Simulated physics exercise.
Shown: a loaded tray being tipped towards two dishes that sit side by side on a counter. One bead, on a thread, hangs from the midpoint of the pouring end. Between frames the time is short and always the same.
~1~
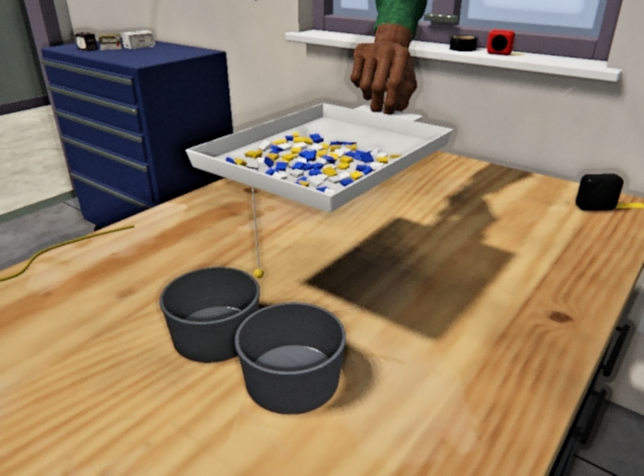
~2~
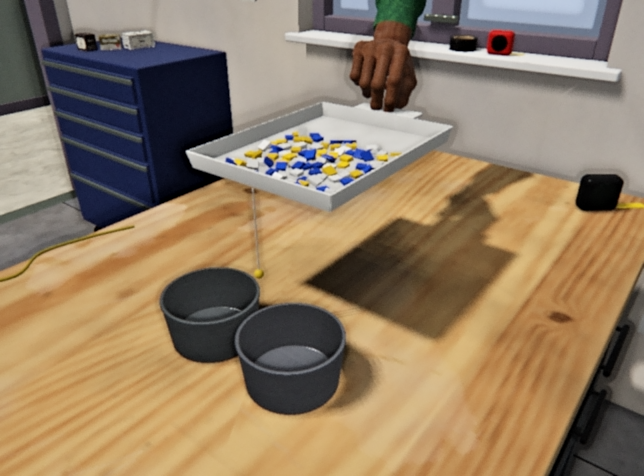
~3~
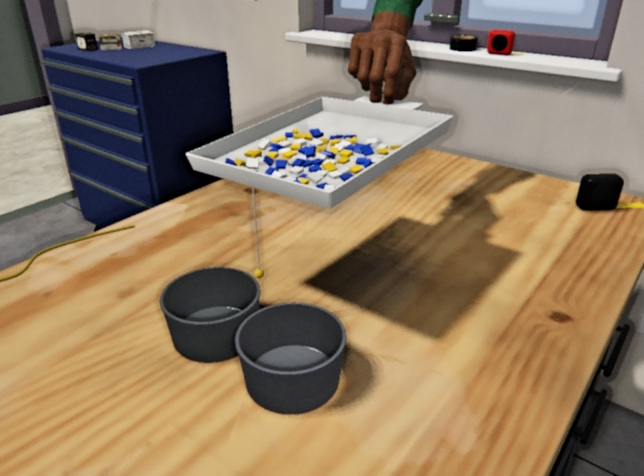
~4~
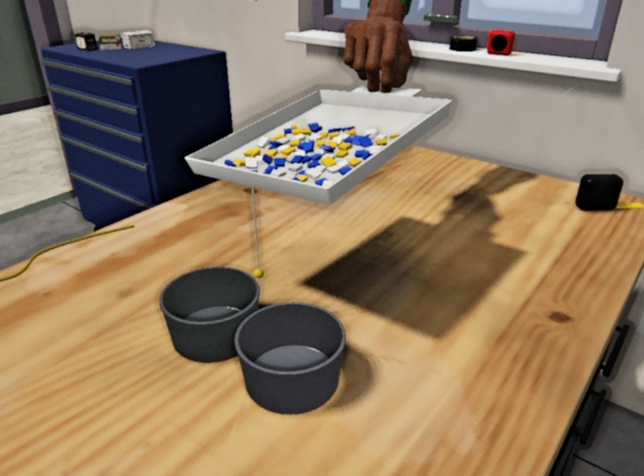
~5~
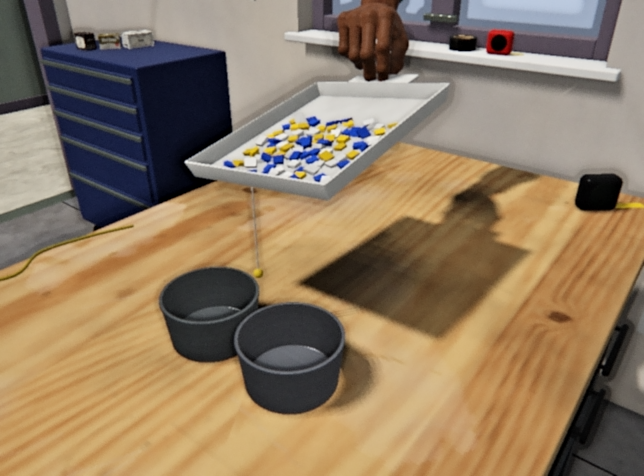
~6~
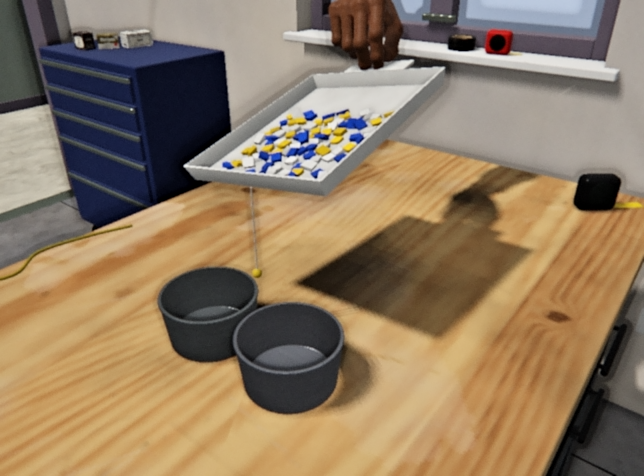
Tray of blue, yellow and white mosaic tiles tilting gradually above two dark dishes as a hand raises its far end.
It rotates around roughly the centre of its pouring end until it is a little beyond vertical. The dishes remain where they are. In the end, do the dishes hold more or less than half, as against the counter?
They hold less than half.
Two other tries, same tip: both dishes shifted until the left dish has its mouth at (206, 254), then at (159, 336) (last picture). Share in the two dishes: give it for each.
First position: Some 80 %; second position: Some 0 %.
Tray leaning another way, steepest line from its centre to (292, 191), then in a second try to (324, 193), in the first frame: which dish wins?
The first try favours the dish to the right; the second favours the dish to the right.
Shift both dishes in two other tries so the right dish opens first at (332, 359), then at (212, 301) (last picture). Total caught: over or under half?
The first time it's lower than half, the second time lower than half.
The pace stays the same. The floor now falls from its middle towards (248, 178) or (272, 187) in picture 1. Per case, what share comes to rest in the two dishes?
The first try yields 70 percent and the second 90 percent.
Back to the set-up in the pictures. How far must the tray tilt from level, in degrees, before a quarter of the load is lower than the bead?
A tilt of roughly 105°.
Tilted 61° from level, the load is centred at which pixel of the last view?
Check around (240, 156) in the last picture.
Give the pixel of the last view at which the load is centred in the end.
Close to (215, 303), more or less.
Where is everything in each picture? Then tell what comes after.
In the first picture, corners of the pouring end (192, 150) and (330, 193), level; middle of the load (311, 156), mosaic tiles; left dish (175, 334); right dish (255, 383); bead on its thread (259, 274).
In the second picture, corners of the pouring end (191, 151) and (330, 193), level; middle of the load (311, 155).
In the third picture, corners of the pouring end (191, 153) and (329, 190), tipped barely, lowest at the left corner; middle of the load (310, 152).
In the fourth picture, corners of the pouring end (190, 157) and (327, 186), tipped a little, lowest at the left corner; middle of the load (309, 147).
In the fifth picture, corners of the pouring end (190, 161) and (324, 182), tipped a little, lowest at the left corner; middle of the load (307, 142).
In the sixth picture, corners of the pouring end (189, 164) and (320, 178), tipped clearly, lowest at the left corner; middle of the load (304, 138); left dish (173, 333); right dish (253, 383).
Just after the last frame, tray tipped steeply; every one on the tray.
A moment on, tray tipped right over; the larger part on the tray; about a tenth in the left dish; about a tenth outside both.
Further on, tray tipped past a quarter turn; roughly a third in the left dish; roughly two thirds outside both.
When it is over, tray tipped past a quarter turn; not one in the right dish; roughly a third in the left dish; roughly two thirds outside both.
